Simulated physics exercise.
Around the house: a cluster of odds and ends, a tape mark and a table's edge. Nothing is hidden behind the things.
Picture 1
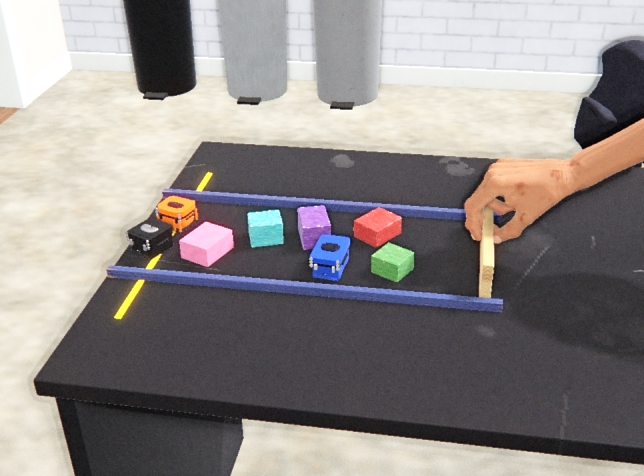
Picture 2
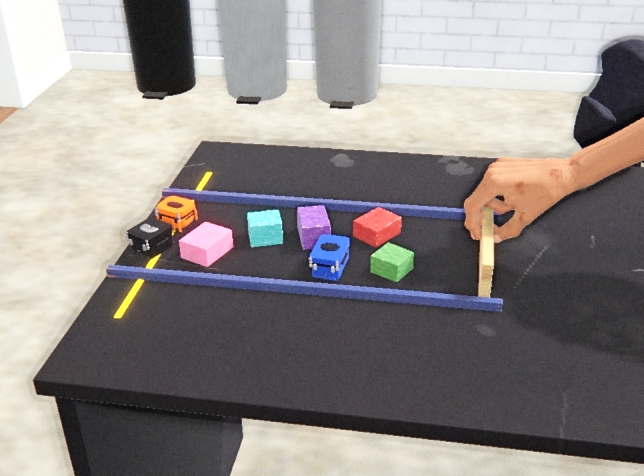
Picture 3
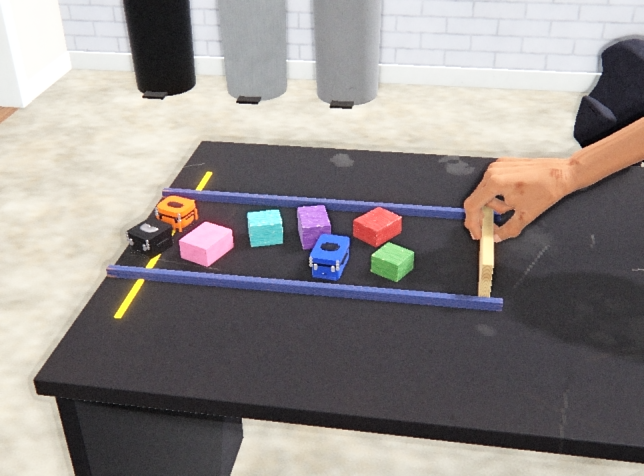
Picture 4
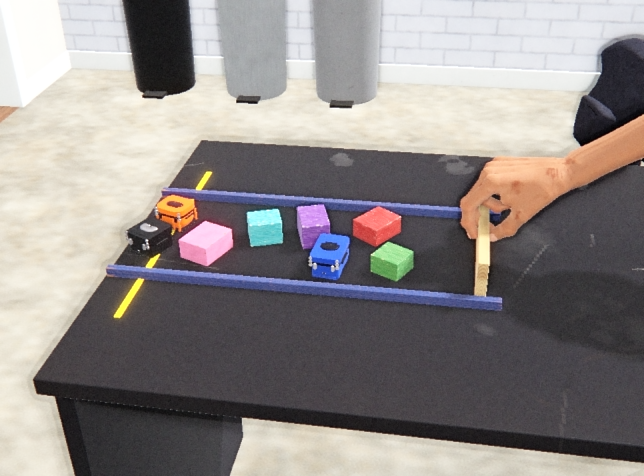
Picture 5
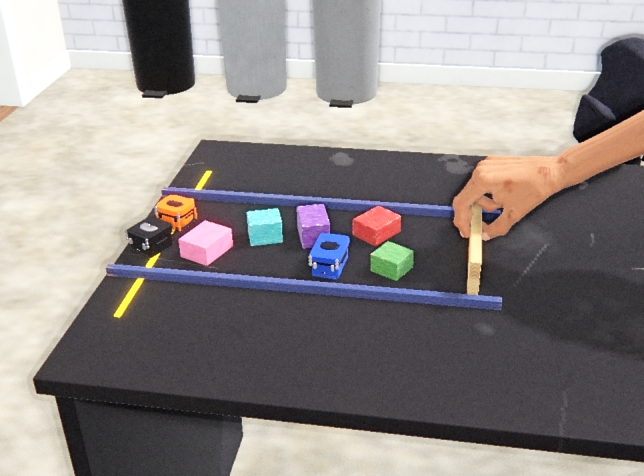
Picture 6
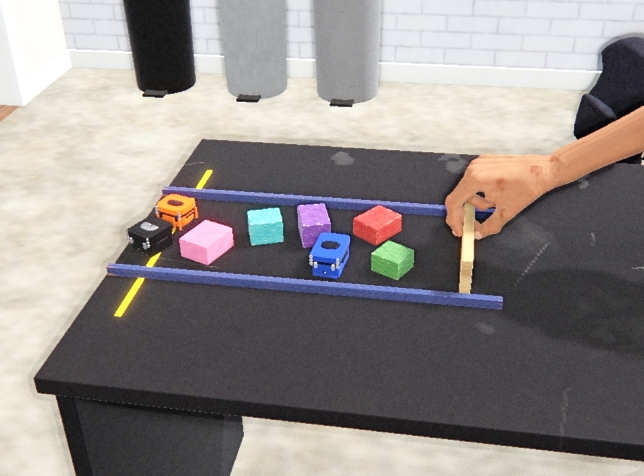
A hand held a wooden board still at the right end of two blue rails, then slid it slightly left, while the colored blocks and small cases between the rails stayed put.
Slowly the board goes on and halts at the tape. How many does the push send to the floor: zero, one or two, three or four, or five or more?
As it turns out, the number that fall off is five or more.
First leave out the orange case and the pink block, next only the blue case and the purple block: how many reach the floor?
Fallen: 4, and 4 in the other try.
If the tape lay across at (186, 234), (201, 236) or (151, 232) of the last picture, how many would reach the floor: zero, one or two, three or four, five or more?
In that order: Either three or four; three to four; at least five.
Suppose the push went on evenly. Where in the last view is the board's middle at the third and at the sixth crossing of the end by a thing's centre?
First at (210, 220), next at (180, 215).
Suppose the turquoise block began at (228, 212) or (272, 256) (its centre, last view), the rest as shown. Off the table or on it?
In turn it tumbles off; falls.
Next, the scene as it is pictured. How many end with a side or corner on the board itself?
The number is 2.
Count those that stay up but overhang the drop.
0 of them.
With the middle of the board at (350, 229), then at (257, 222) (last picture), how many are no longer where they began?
By then 4, and 8.
Soon after, none off yet; black case at rest near (151, 237); orange case at rest near (177, 213); pink block at rest near (207, 242).
After that, none off yet; black case moving near (148, 237); orange case moving near (169, 212); pink block displaced a little near (185, 241).
In the end, the number that fall off is five or more; gone, blue case, purple block, turquoise block, pink block, orange case and black case.
